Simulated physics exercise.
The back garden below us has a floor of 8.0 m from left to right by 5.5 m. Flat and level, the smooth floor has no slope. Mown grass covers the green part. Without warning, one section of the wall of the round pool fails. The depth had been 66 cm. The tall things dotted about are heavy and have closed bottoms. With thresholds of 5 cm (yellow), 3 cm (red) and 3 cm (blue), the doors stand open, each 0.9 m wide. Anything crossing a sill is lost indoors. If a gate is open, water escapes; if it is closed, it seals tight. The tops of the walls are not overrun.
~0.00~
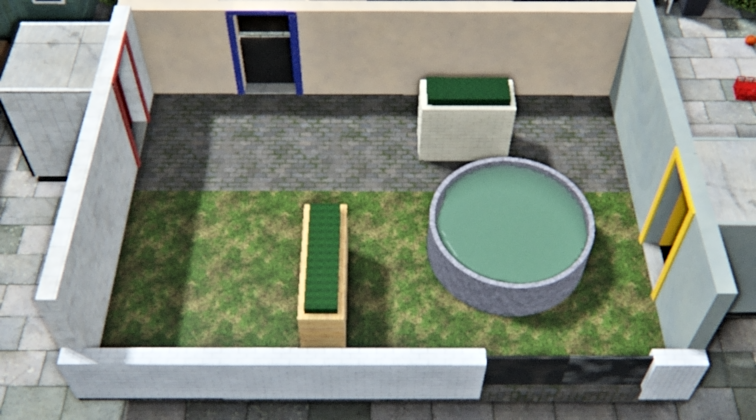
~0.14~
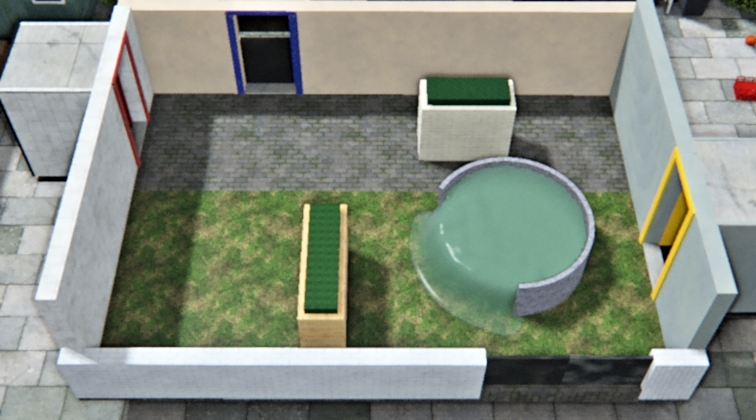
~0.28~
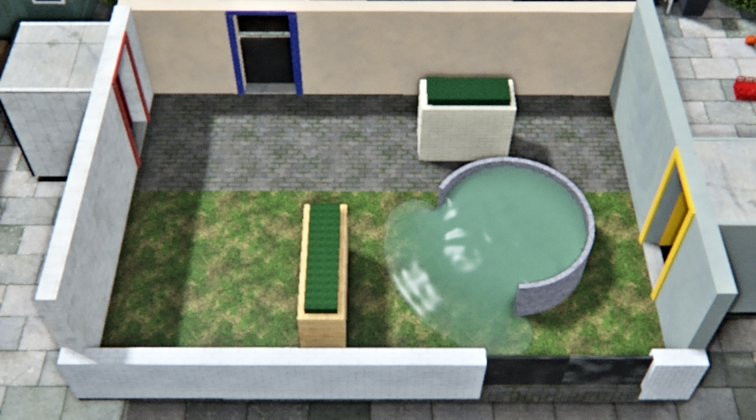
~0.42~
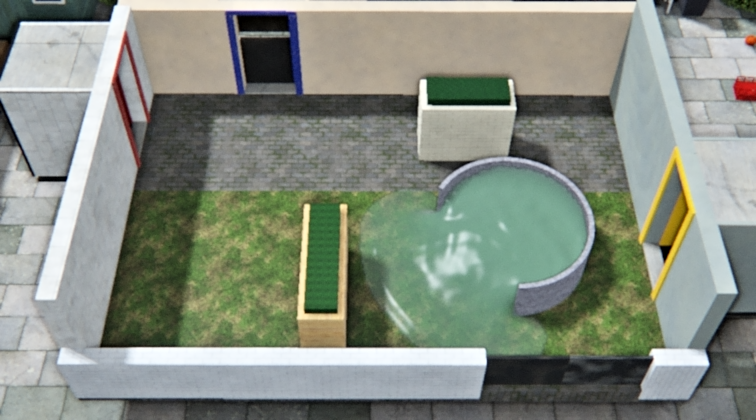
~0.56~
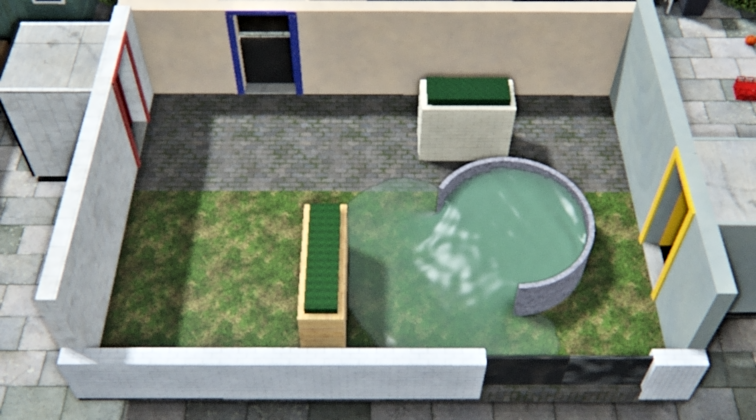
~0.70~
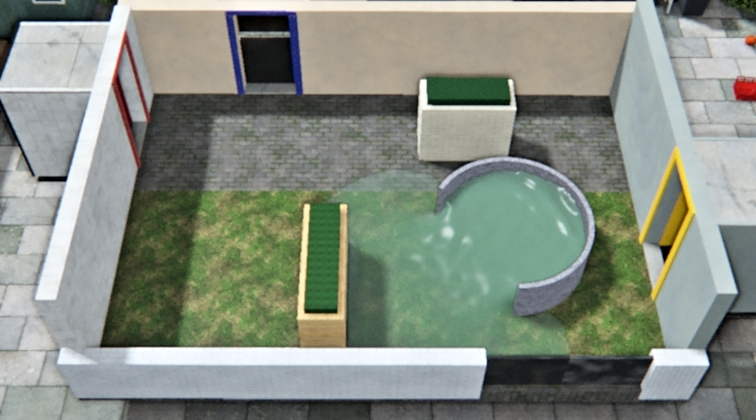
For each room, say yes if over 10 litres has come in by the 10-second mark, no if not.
Behind the yellow door yes; behind the red door yes; behind the blue door yes.
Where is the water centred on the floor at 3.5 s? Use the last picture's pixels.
The water's centre sits at about (412, 267).
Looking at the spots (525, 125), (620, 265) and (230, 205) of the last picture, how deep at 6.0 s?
First spot near 2 cm, second near 9 cm, third near 3 cm.
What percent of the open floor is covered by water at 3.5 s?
Covered: Roughly 75 %.
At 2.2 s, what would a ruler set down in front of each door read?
In cm: Yellow 0, red 0, blue 0.
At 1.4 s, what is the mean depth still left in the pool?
The average depth is around 32 cm.
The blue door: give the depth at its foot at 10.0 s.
About 6.5 cm.
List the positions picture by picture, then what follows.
In the first frame, the round pool at (511, 222) is whole and still, 66 cm deep.
In the second frame, water pours out at (444, 271) and has run 1.3 m, to (513, 329); deepest outside 30 cm, 66 cm at the round pool's back.
In the third frame, water pours out at (444, 273) and has run 1.5 m, to (520, 348); deepest outside 33 cm, 66 cm at the round pool's back.
In the fourth frame, the front is at (522, 367), 1.8 m from the gap at (444, 274); 3.7 m2 of floor is under water; 66 cm left at the back of the round pool.
In the fifth frame, the front is at (540, 375), 2.0 m from the gap at (444, 275); 5.5 m2 of floor is under water; 63 cm left at the back of the round pool.
In the sixth frame, the front is at (364, 180), 2.3 m from the gap at (444, 275); 6.7 m2 of floor is under water; 52 cm left at the back of the round pool.
After 1.4 s water covers 30 % of the floor and is deepest (53 cm) near (370, 374); yellow door not reached, red door not reached, blue door not reached.
After 2.2 s water covers 45 % of the floor and is deepest (40 cm) near (383, 374); yellow door not reached, red door not reached, blue door not reached.
After 3.5 s water covers 75 % of the floor and is deepest (22 cm) near (671, 375); yellow door not reached, red door 4 cm at the sill, 0 L in, blue door 8 cm at the sill, 2 L in.
After 6.0 s water covers 95 % of the floor and is deepest (12 cm) near (644, 375); yellow door 10 cm at the sill, 19 L in, red door 7 cm at the sill, 13 L in, blue door 7 cm at the sill, 42 L in.
After 10.0 s water covers 100 % of the floor and is deepest (9 cm) near (671, 375); yellow door 7 cm at the sill, 45 L in, red door 6 cm at the sill, 59 L in, blue door 7 cm at the sill, 58 L in.
